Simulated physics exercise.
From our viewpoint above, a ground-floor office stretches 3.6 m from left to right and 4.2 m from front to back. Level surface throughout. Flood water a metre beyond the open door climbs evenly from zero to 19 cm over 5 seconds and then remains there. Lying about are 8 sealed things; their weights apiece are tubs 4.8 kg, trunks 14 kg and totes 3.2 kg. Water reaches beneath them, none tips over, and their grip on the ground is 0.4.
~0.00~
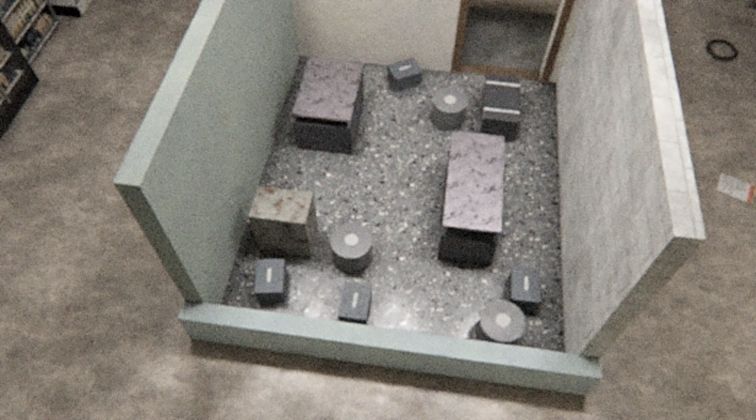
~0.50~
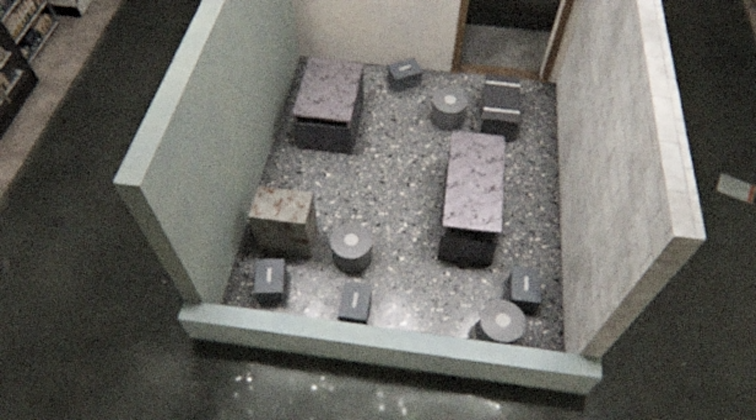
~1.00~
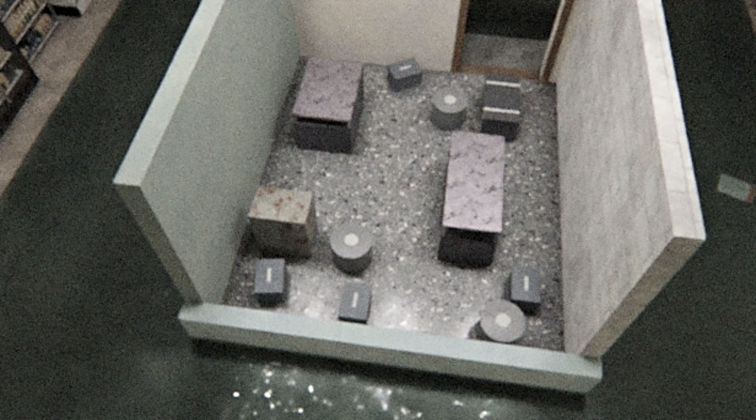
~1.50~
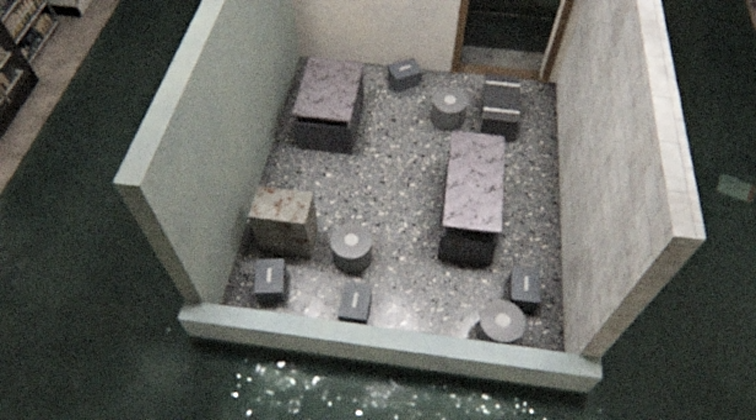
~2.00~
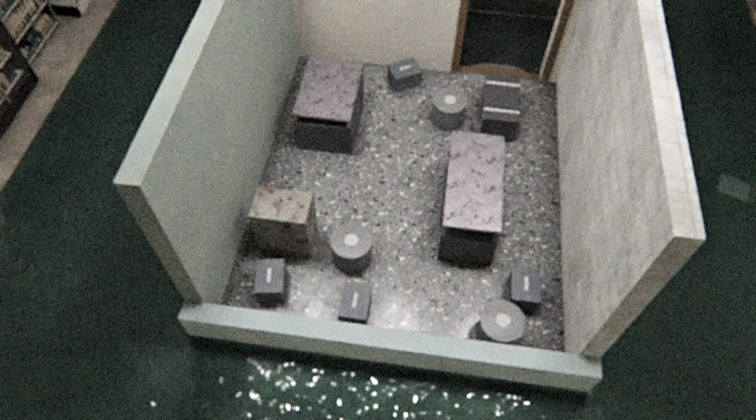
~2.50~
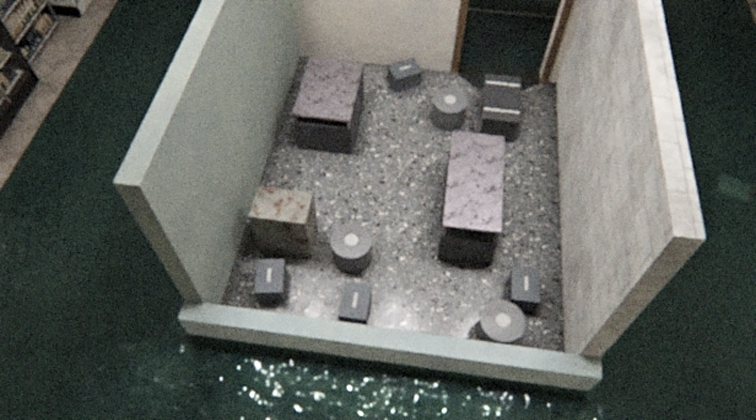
A walled office with an open doorway at the back is seen from a fixed viewpoint high above the front, its speckled grey floor ringed by pale green and whitish walls. Purplish-topped tables stand left and right, with a brown-topped block, grey drums and small dark boxes around them. Dark green water spreads over the brown ground outside, glinting and rippling in front, then creeps into the doorway, while the furnishings stay still.
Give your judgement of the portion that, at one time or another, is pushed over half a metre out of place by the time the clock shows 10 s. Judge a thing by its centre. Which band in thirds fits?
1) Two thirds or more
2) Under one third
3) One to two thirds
The answer is 1.
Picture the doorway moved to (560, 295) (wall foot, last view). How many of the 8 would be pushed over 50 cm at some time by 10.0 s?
That would give 5.
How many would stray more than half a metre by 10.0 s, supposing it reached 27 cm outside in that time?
So the tally would be 6.
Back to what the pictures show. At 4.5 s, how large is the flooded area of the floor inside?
Roughly 3.0 m2.
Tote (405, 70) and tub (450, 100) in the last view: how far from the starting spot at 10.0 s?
Net displacement, in order: 5 cm; 300 cm.
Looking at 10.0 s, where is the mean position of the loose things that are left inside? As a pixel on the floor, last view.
Mean position: Approximately (368, 236).
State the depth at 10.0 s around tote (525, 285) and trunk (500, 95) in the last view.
Depth approx. 8 cm / 9 cm.
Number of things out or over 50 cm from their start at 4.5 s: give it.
Tally at that time: 0.
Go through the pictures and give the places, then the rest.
In the first picture, a tub at (351, 240), on the bottom; a trunk at (502, 97), on the bottom; water covers 0.0 m2; 0 of 8 have shifted.
In the second picture, a tub at (351, 240) rests on the ground; a trunk at (502, 97), on the bottom; 0.0 m2 under water; 0 of 8 have shifted.
In the third picture, a tub at (351, 240) rests on the ground; a trunk at (502, 97), on the bottom; water covers 0.0 m2; 0 of 8 have shifted.
In the fourth picture, a tub at (351, 240), on the bottom; a trunk at (502, 97), on the bottom; 0.0 m2 under water; 0 of 8 have shifted.
In the fifth picture, a tub at (351, 240) rests on the ground; a trunk at (502, 97), on the bottom; water covers 0.0 m2; 0 of 8 have shifted.
In the sixth picture, a tub at (351, 240), on the bottom; a trunk at (502, 97), on the bottom; 0.2 m2 under water; 0 of 8 have shifted.
After 3.5 s 0 of 8 are over 50 cm from their spots; 0 afloat.
After 4.5 s 0 of 8 are over 50 cm from their spots; 0 afloat.
After 7.0 s 2 of 8 are over 50 cm from their spots; 3 afloat.
After 10.0 s 6 of 8 are over 50 cm from their spots, and 6 have been at some point; 7 afloat.
